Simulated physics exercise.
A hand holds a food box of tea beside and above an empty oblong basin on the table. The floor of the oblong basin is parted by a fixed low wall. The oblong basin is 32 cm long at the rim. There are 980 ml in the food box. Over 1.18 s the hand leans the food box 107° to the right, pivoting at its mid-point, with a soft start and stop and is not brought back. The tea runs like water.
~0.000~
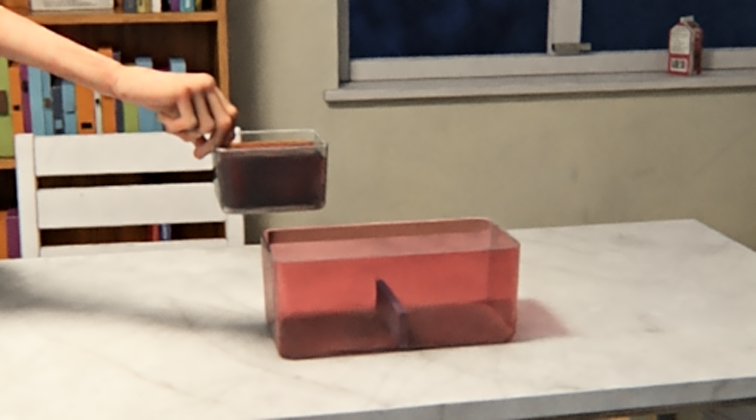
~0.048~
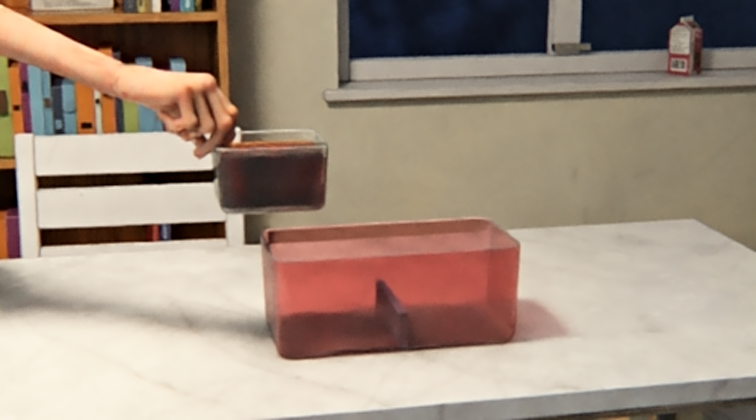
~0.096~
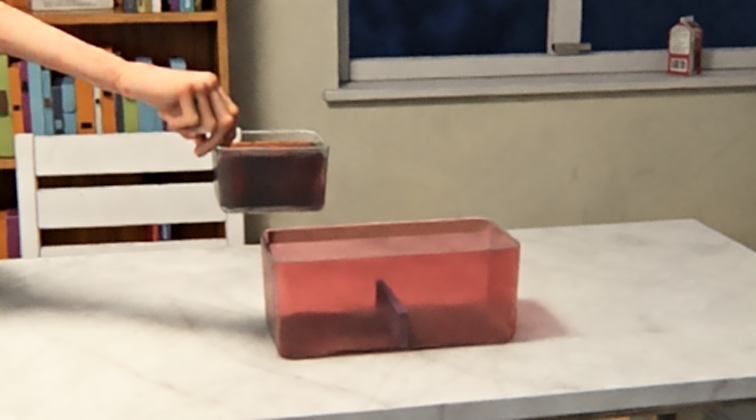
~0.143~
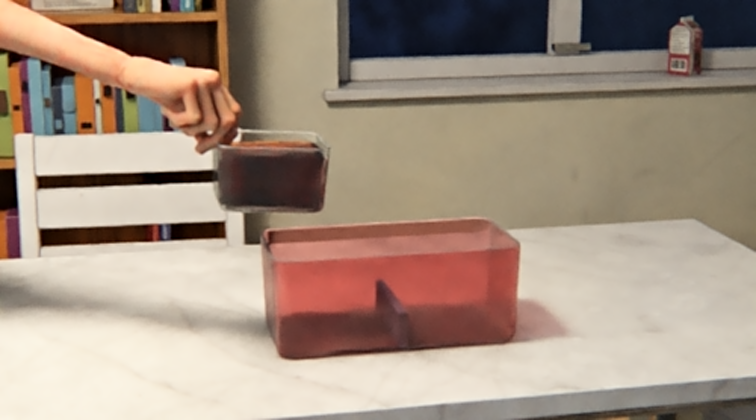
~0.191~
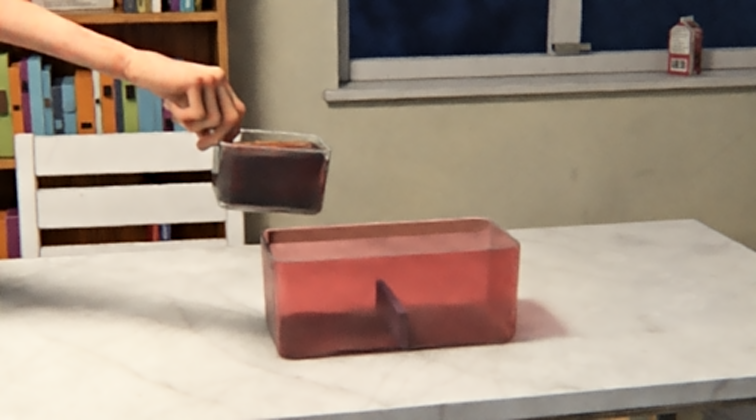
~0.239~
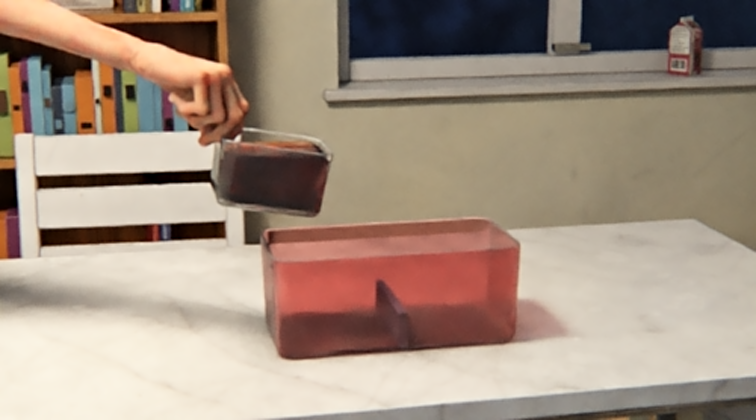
A hand held a small clear container of dark tea above the left side of an empty, see-through red basin on a marble table, then slowly leaned it slightly to the right.
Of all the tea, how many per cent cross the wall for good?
The far part has some 27 per cent.
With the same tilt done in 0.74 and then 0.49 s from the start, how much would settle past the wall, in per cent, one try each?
In turn about 15 and 20 per cent.
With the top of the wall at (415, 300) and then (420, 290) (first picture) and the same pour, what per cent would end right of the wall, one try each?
First 15, then 5 per cent.
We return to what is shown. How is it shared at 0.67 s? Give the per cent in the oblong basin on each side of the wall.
Left about 14, right about 4.
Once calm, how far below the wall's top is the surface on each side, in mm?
Some 16 mm on the left and 36 mm on the right.
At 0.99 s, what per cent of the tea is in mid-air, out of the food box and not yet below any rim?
About 4 per cent.
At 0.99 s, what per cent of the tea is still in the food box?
Near 10 in a hundred.
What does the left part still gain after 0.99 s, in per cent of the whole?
About 12 per cent.
After 0.67 s the tilt is 65° and 56 per cent is still to pour, 15 is left of the wall and 4 right of it.
After 0.99 s the tilt is 100° and 11 per cent is still to pour, 61 is left of the wall and 25 right of it.
After 1.32 s the tilt is 107° and 0 per cent is still to pour, 74 is left of the wall and 26 right of it.
After 1.68 s the tilt is 107° and 0 per cent is still to pour, 73 is left of the wall and 27 right of it.
In the end 73 per cent lies left of the wall, 27 right of it and 0 outside.
